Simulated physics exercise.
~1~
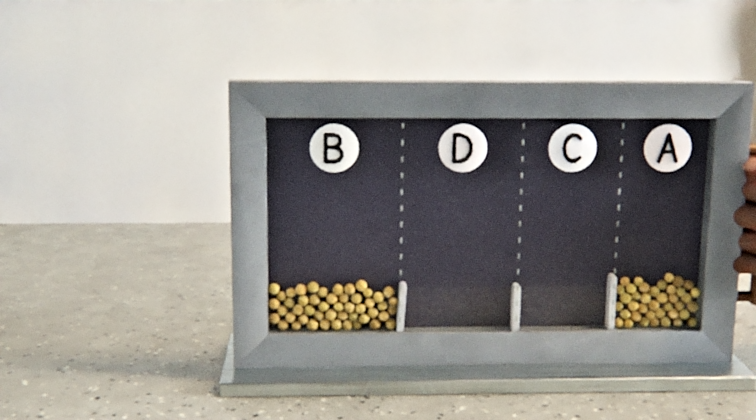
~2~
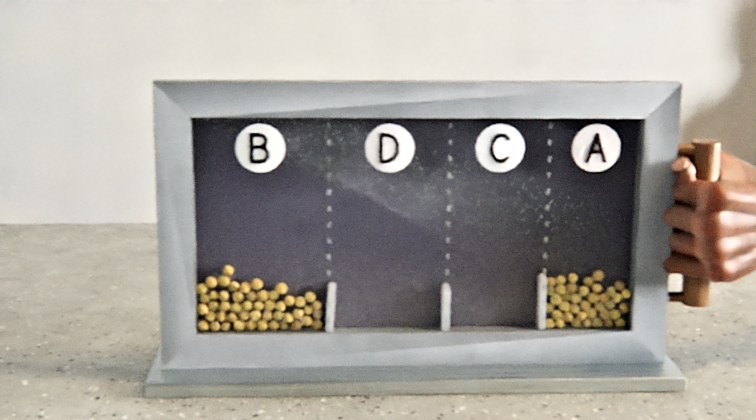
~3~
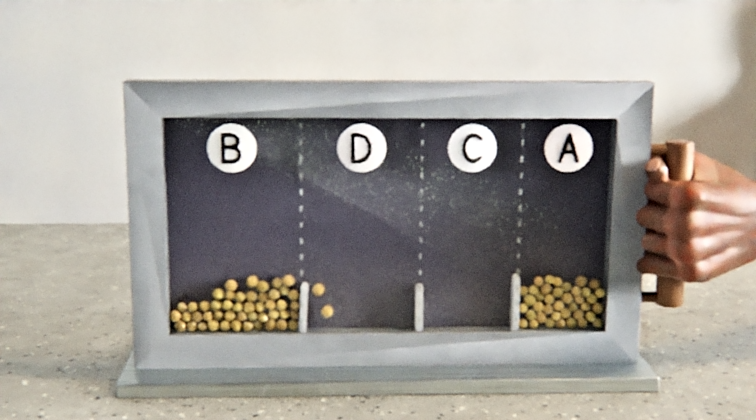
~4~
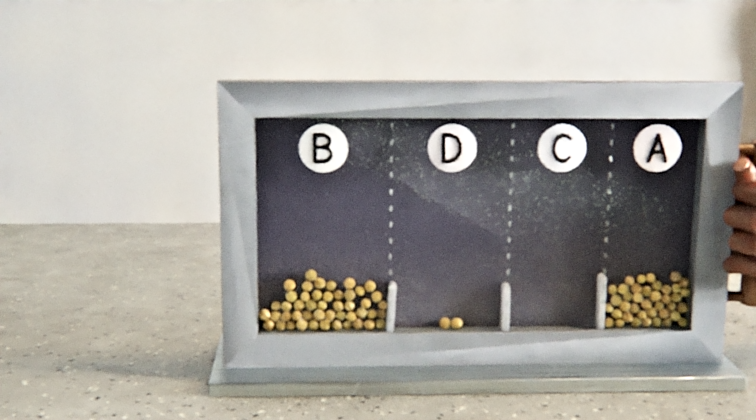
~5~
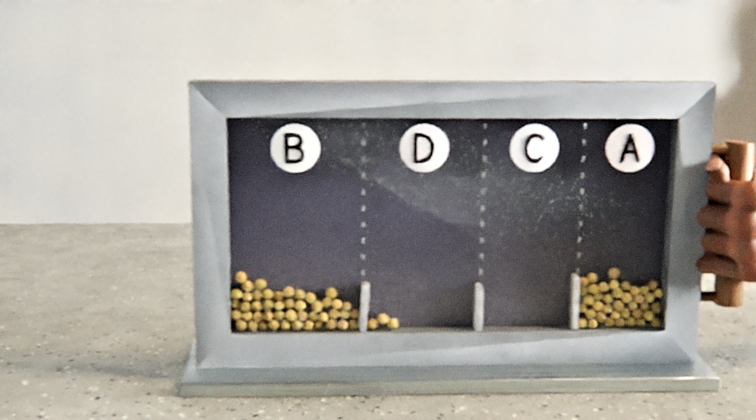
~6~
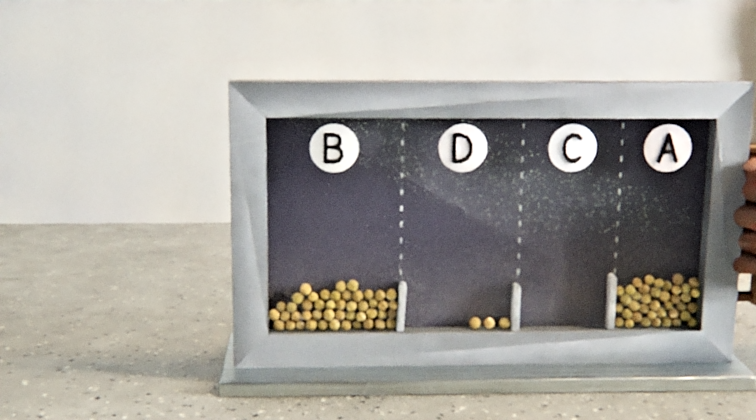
A hand slides a framed box of yellowish beads back and forth, spilling a few into D.
